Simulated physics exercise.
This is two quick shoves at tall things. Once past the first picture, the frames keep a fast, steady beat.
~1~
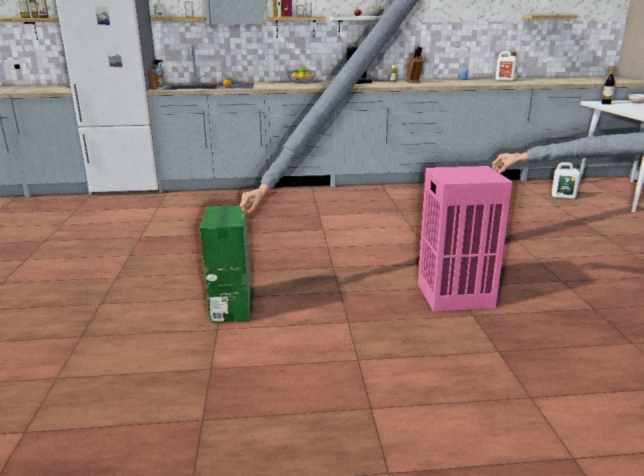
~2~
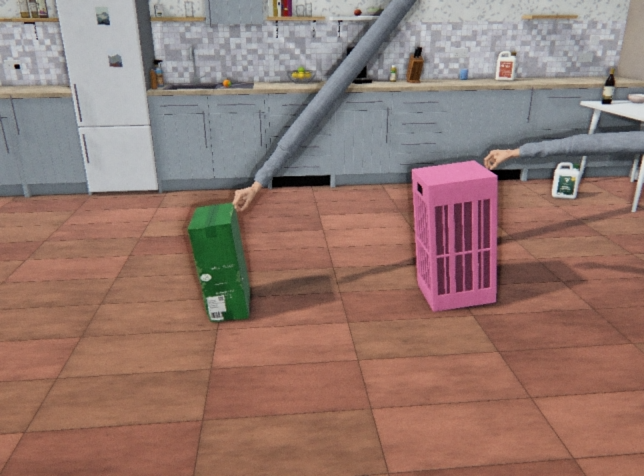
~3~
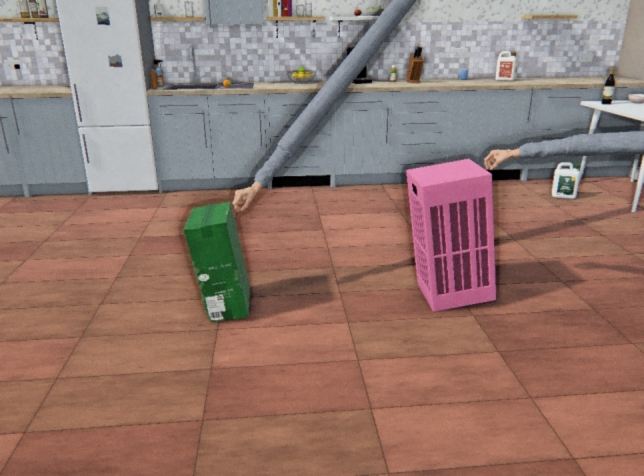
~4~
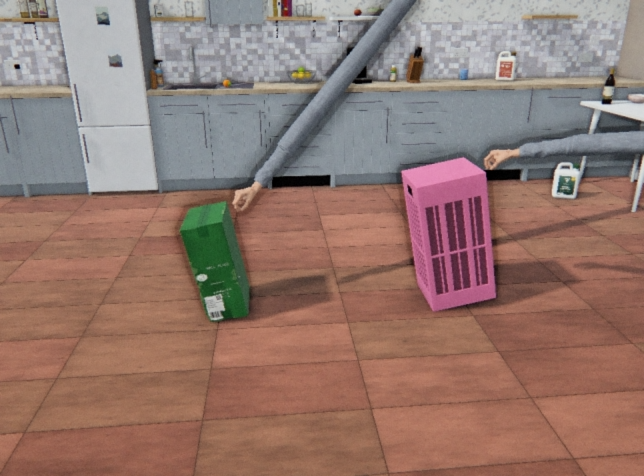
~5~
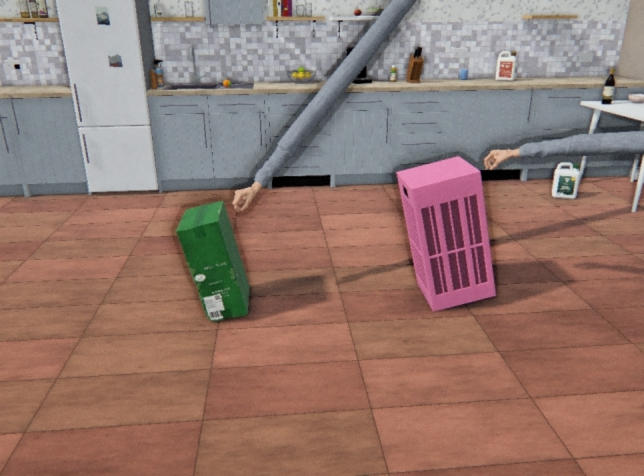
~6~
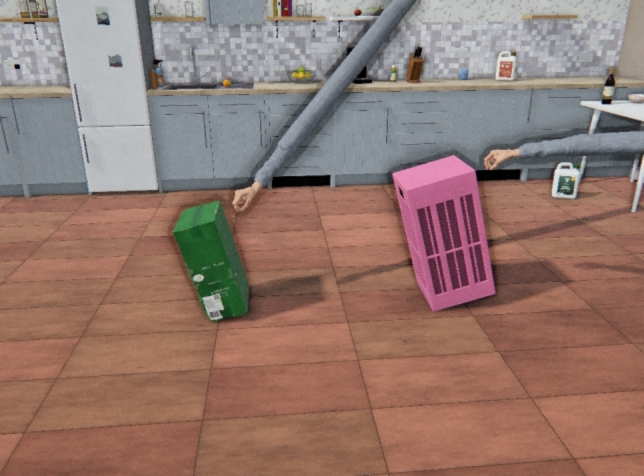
In a kitchen, two hands push a green parcel and a pink crate, tilting both left.
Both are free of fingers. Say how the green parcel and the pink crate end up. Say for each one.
What happens is the green parcel ends up on its side while the pink crate ends up on its side.
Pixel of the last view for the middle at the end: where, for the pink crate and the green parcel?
Final spots: Pink crate at (359, 273), green parcel at (157, 294).
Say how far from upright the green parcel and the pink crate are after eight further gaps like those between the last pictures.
You'd see them leaning 25° and 30° respectively.
Then, 0.30 s later than the last frame, green parcel 38° off upright near (191, 264); pink crate 40° off upright near (412, 235).
When it is over, the green parcel falls over, near (157, 294); the pink crate falls over, near (360, 273).
